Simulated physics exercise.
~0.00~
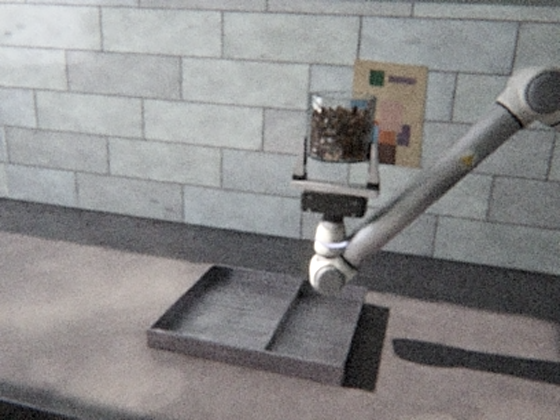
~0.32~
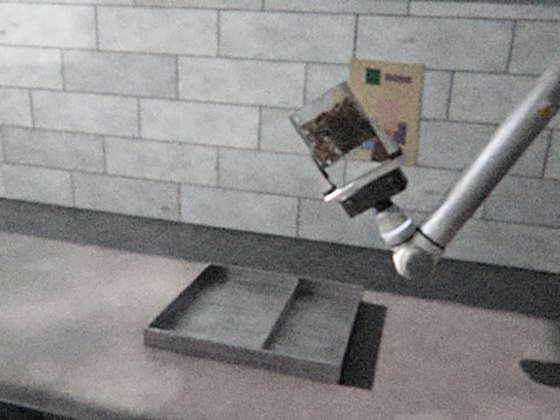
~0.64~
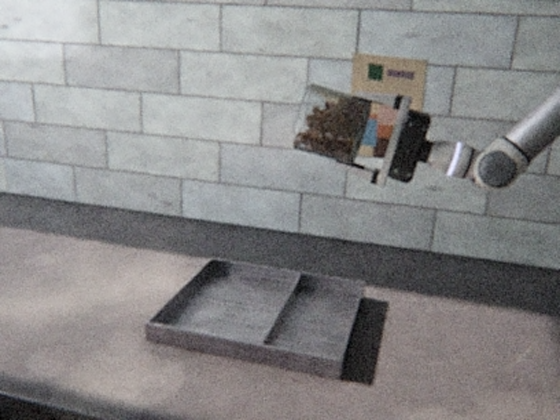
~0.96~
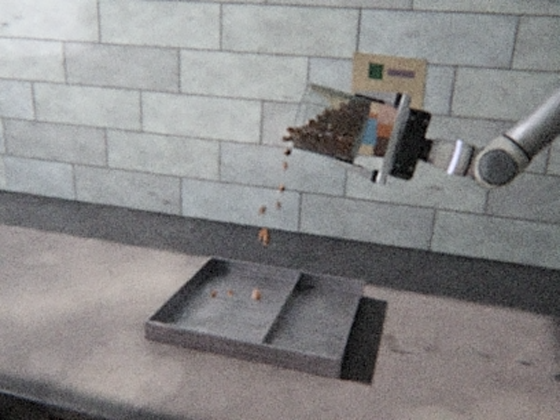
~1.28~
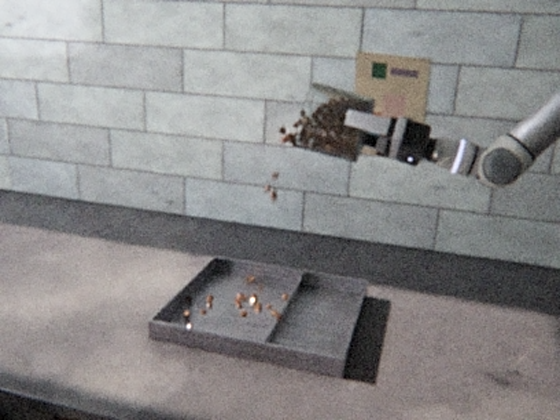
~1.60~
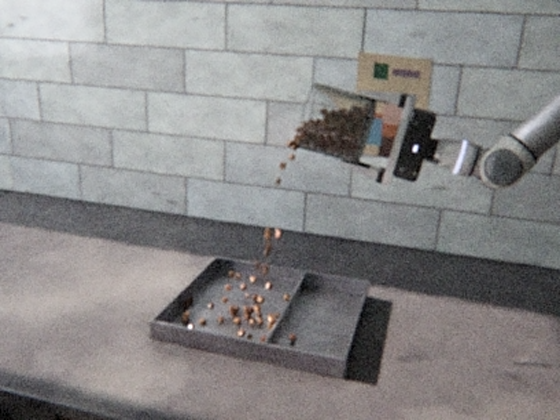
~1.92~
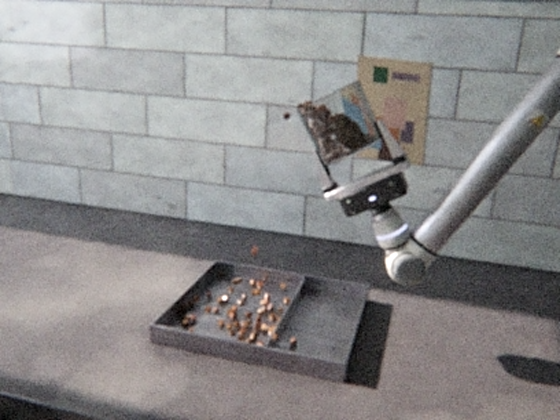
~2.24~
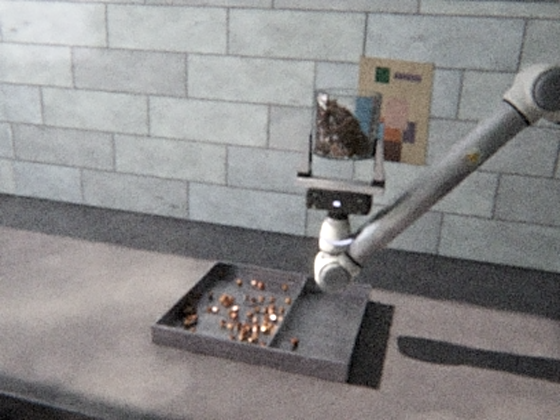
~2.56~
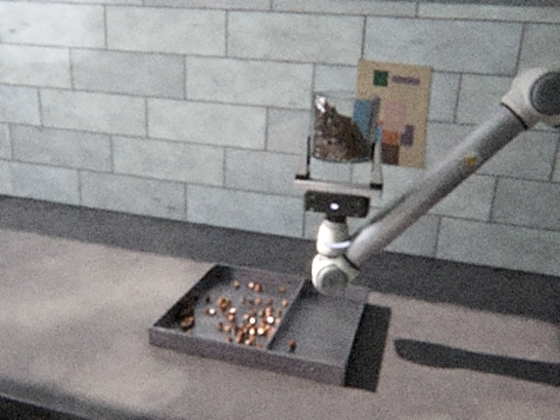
A robot arm tipped a clear cup of brown pellets over to the left above a divided gray tray, spilling some mostly into the left section, then swung the cup upright again with most of the pellets still inside.
